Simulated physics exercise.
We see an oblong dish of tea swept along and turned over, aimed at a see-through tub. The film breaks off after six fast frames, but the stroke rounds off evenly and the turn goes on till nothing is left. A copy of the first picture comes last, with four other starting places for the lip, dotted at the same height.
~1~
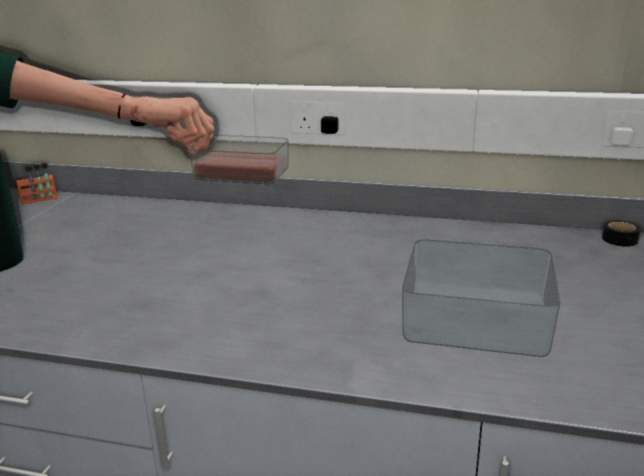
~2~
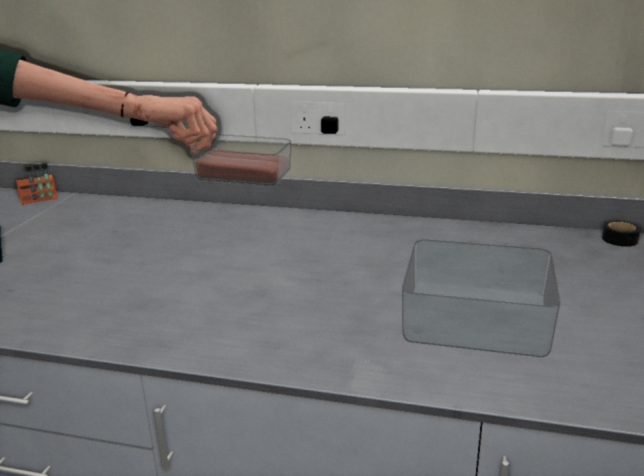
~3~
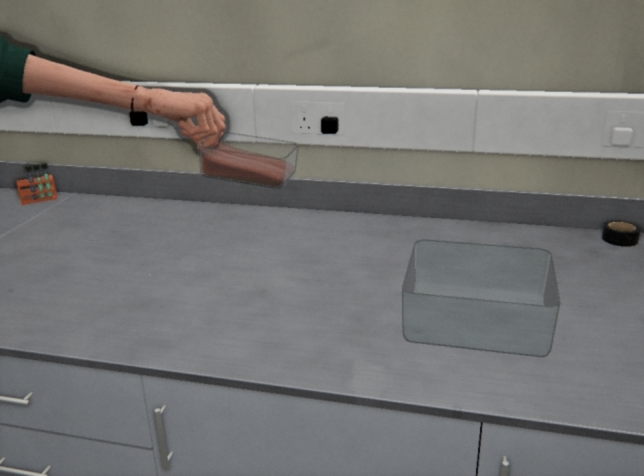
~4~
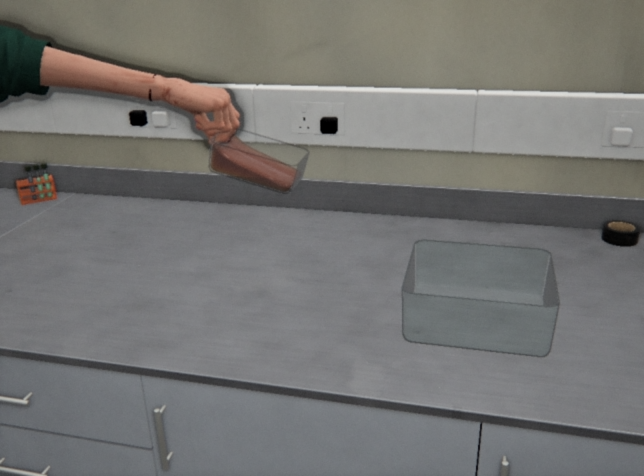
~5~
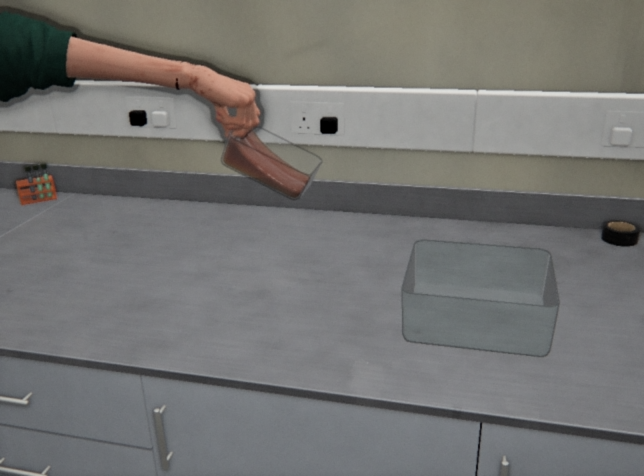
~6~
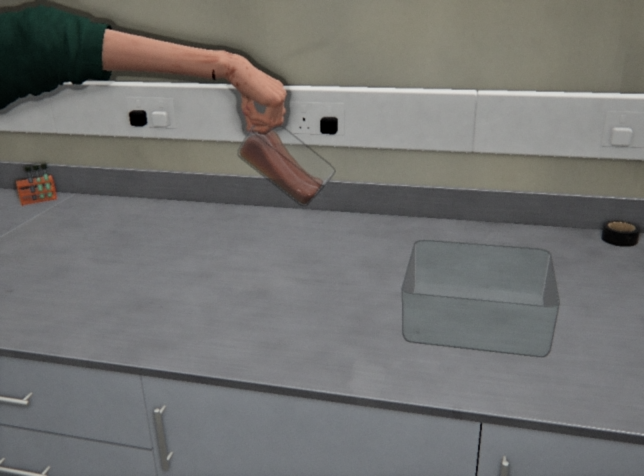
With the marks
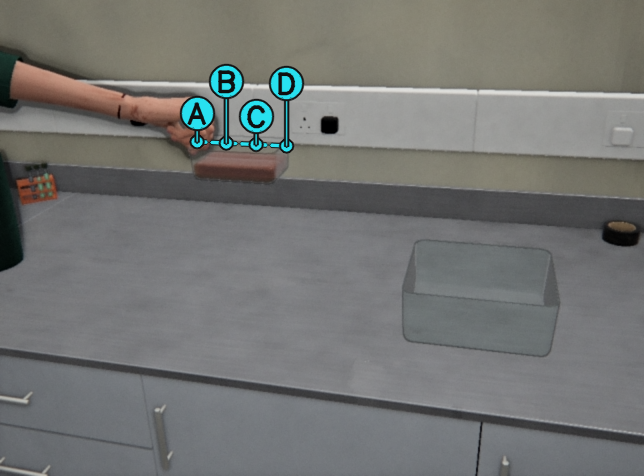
A clear oblong dish of reddish-brown liquid, held by a hand, moved right above a grey counter and tilted steadily more steeply, while a see-through tub sat still on the right.
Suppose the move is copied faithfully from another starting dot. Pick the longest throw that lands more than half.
C will do.
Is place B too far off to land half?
Yes.
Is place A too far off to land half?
Yes, that goes wrong.
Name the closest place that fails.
Here it is place B.
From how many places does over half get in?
Two of the four.
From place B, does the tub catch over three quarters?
No.
On the marked copy, A at (197, 141); B at (226, 143); C at (256, 144); D at (286, 145).
With A, about 1 % lands in the tub, 96 % falls short and 3 % goes beside or beyond.
With B, about 28 % lands in the tub, 67 % falls short and 5 % goes beside or beyond.
With C, about 67 % lands in the tub, 25 % falls short and 8 % goes beside or beyond.
With D, about 69 % lands in the tub, 19 % falls short and 13 % goes beside or beyond.
